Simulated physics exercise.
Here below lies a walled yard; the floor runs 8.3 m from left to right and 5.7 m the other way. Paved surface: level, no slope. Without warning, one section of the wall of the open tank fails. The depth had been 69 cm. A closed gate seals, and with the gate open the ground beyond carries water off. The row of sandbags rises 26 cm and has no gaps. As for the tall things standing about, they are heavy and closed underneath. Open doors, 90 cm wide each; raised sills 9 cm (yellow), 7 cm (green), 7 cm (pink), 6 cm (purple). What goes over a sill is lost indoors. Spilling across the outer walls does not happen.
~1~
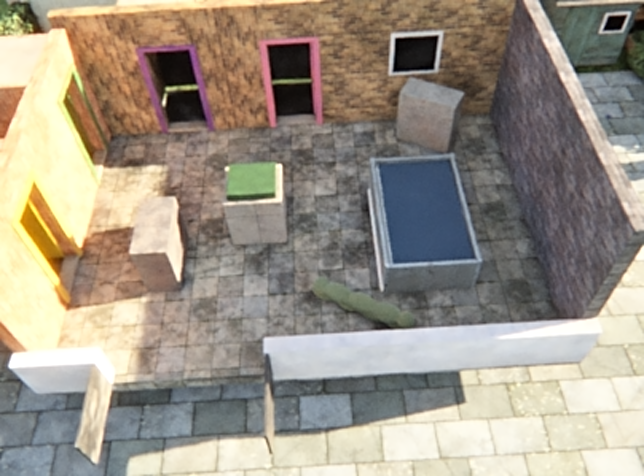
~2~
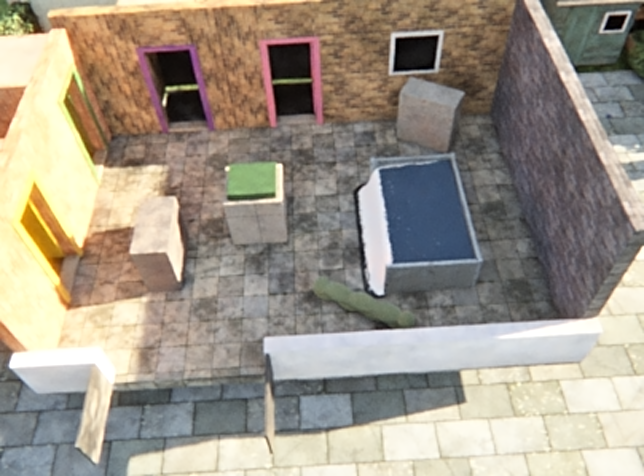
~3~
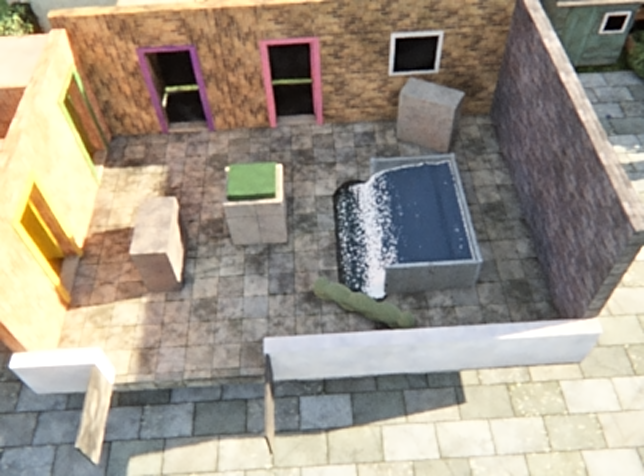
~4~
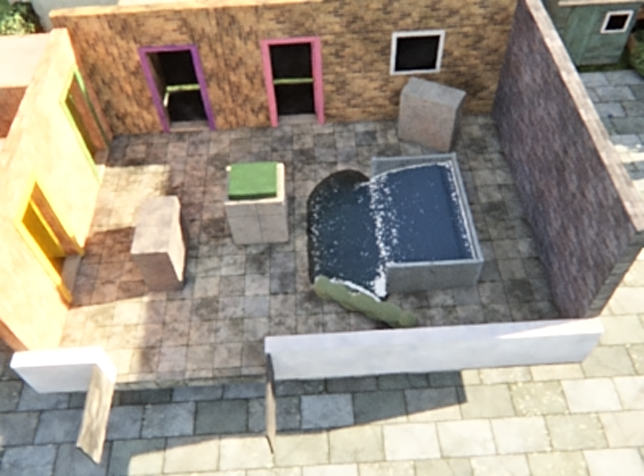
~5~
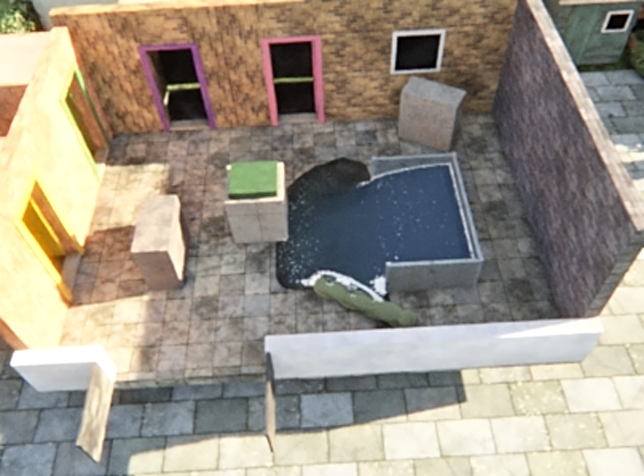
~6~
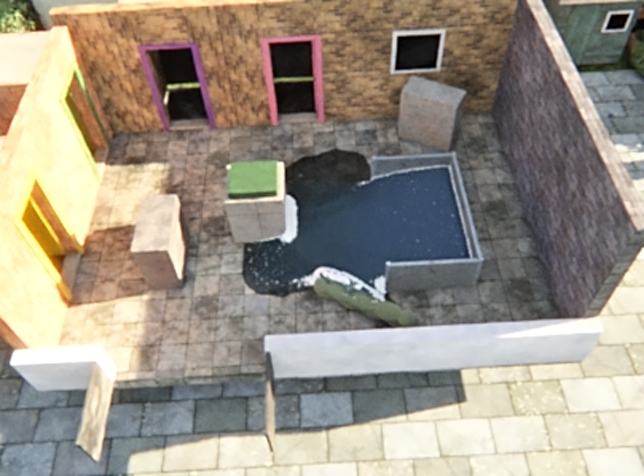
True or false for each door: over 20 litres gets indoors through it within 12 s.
Yellow door - false, green door - true, pink door - true, purple door - true.
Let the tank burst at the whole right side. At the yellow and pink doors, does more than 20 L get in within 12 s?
Result against the limit at yellow: Limit held; result at pink: Limit held.
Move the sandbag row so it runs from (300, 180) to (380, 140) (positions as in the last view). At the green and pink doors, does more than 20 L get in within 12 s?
At the green door the limit is exceeded, and at the pink door it is not reached.
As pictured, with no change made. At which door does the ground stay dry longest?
The yellow door.
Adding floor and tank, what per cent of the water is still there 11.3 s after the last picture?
Roughly 66 percent.
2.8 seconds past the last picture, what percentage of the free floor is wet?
I'd guess around 65 %.
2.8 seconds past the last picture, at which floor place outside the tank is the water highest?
Close to pixel (121, 135).
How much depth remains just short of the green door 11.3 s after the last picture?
It's some 4.5 centimetres deep.
Then, 0.7 s after the last picture water covers 30 % of the floor and is deepest (46 cm) near (304, 241); yellow door not reached, green door not reached, pink door not reached, purple door not reached.
Then, 1.5 s after the last picture water covers 50 % of the floor and is deepest (32 cm) near (196, 263); yellow door not reached, green door not reached, pink door 7 cm at the sill, 0 L in, purple door 13 cm at the sill, 2 L in.
Then, 2.8 s after the last picture water covers 65 % of the floor and is deepest (28 cm) near (121, 135); yellow door 3 cm at the sill, 0 L in, green door 14 cm at the sill, 9 L in, pink door 16 cm at the sill, 45 L in, purple door 13 cm at the sill, 18 L in.
Then, 6.3 s after the last picture water covers 80 % of the floor and is deepest (10 cm) near (84, 285); yellow door 8 cm at the sill, 0 L in, green door 9 cm at the sill, 52 L in, pink door 6 cm at the sill, 82 L in, purple door 5 cm at the sill, 38 L in.
Then, 11.3 s after the last picture water covers 95 % of the floor and is deepest (6 cm) near (52, 370); yellow door 5 cm at the sill, 0 L in, green door 5 cm at the sill, 55 L in, pink door 4 cm at the sill, 83 L in, purple door 5 cm at the sill, 38 L in.
